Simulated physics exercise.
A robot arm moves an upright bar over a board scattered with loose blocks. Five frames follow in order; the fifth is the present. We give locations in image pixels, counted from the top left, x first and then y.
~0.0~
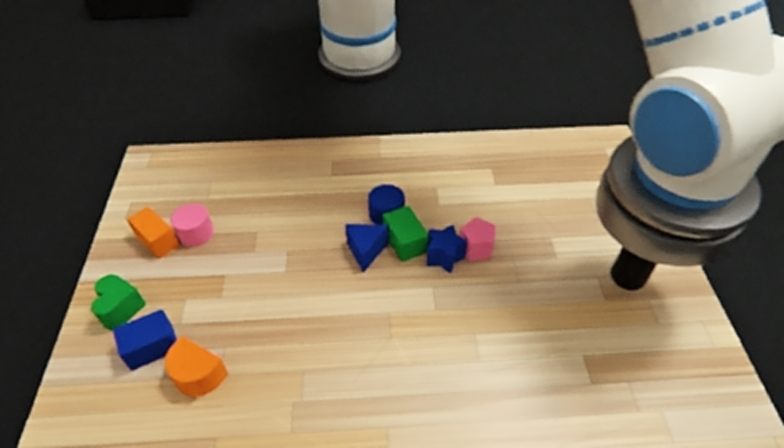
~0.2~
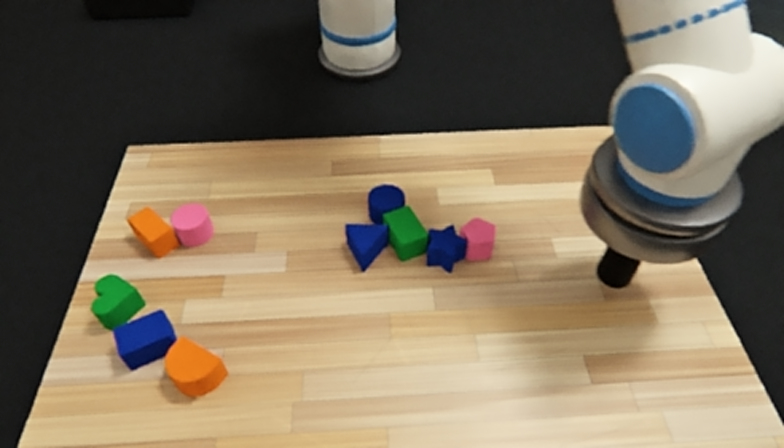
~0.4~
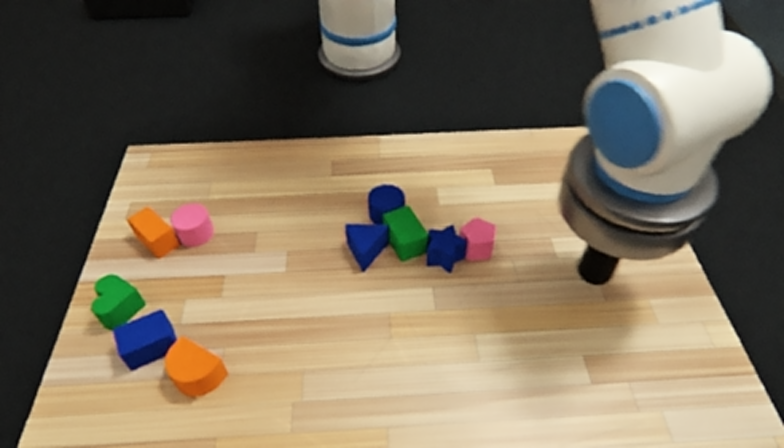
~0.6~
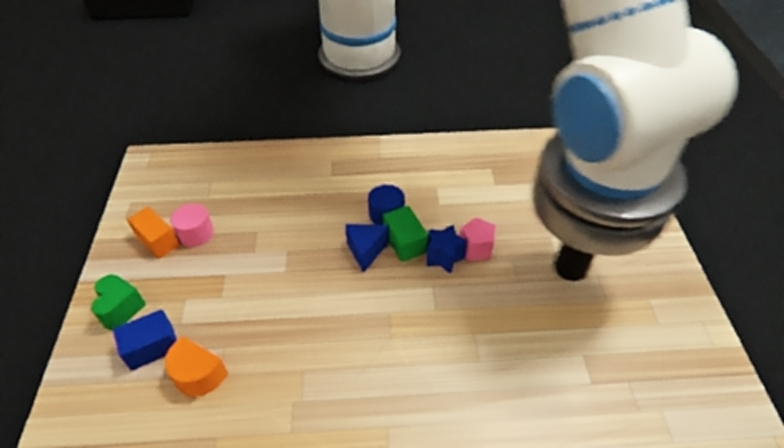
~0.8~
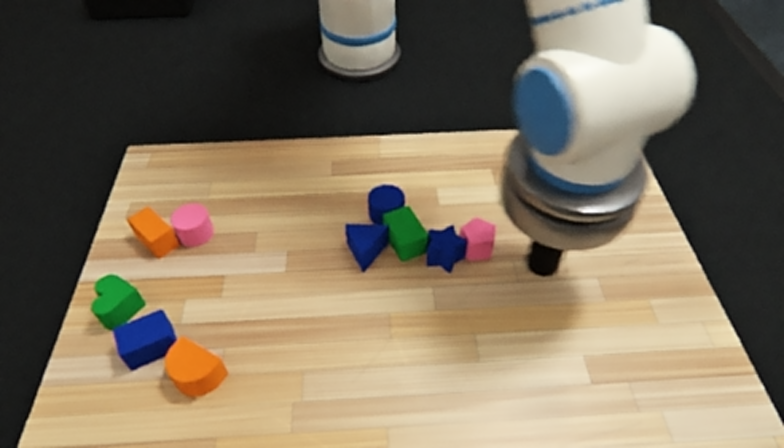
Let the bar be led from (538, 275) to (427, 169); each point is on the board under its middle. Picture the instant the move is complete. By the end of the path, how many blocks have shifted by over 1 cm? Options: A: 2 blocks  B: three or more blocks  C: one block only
My pick is C.
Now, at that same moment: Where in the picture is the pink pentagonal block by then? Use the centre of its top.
It will end up at (463, 221).
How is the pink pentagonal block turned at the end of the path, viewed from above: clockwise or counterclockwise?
Rotates counter-clockwise.
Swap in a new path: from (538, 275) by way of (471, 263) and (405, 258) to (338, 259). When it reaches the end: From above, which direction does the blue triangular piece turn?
From above, it turns counterclockwise.
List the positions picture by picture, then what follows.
Bar's lower end (627, 278); blue round block (387, 196); blue star block (446, 239); pink pentagonal block (480, 230), in the first picture.
Bar (613, 276); blocks still, in the second picture.
Bar (594, 273); blocks still, in the third picture.
Bar (570, 269); blocks still, in the fourth picture.
Bar (542, 265); blue round block (387, 196); blue star block (446, 239); pink pentagonal block (480, 230), in the fifth picture.
What follows on the original path. One third of the way, bar (499, 225); pink pentagonal block (471, 226), turned 35° anticlockwise.
Two thirds of the way, bar (461, 190); blue star block (442, 241); pink pentagonal block (463, 221), turned 65° anticlockwise.
At the end, bar (428, 159); blue round block still; blue star block (442, 241); pink pentagonal block (463, 221), turned 65° anticlockwise.
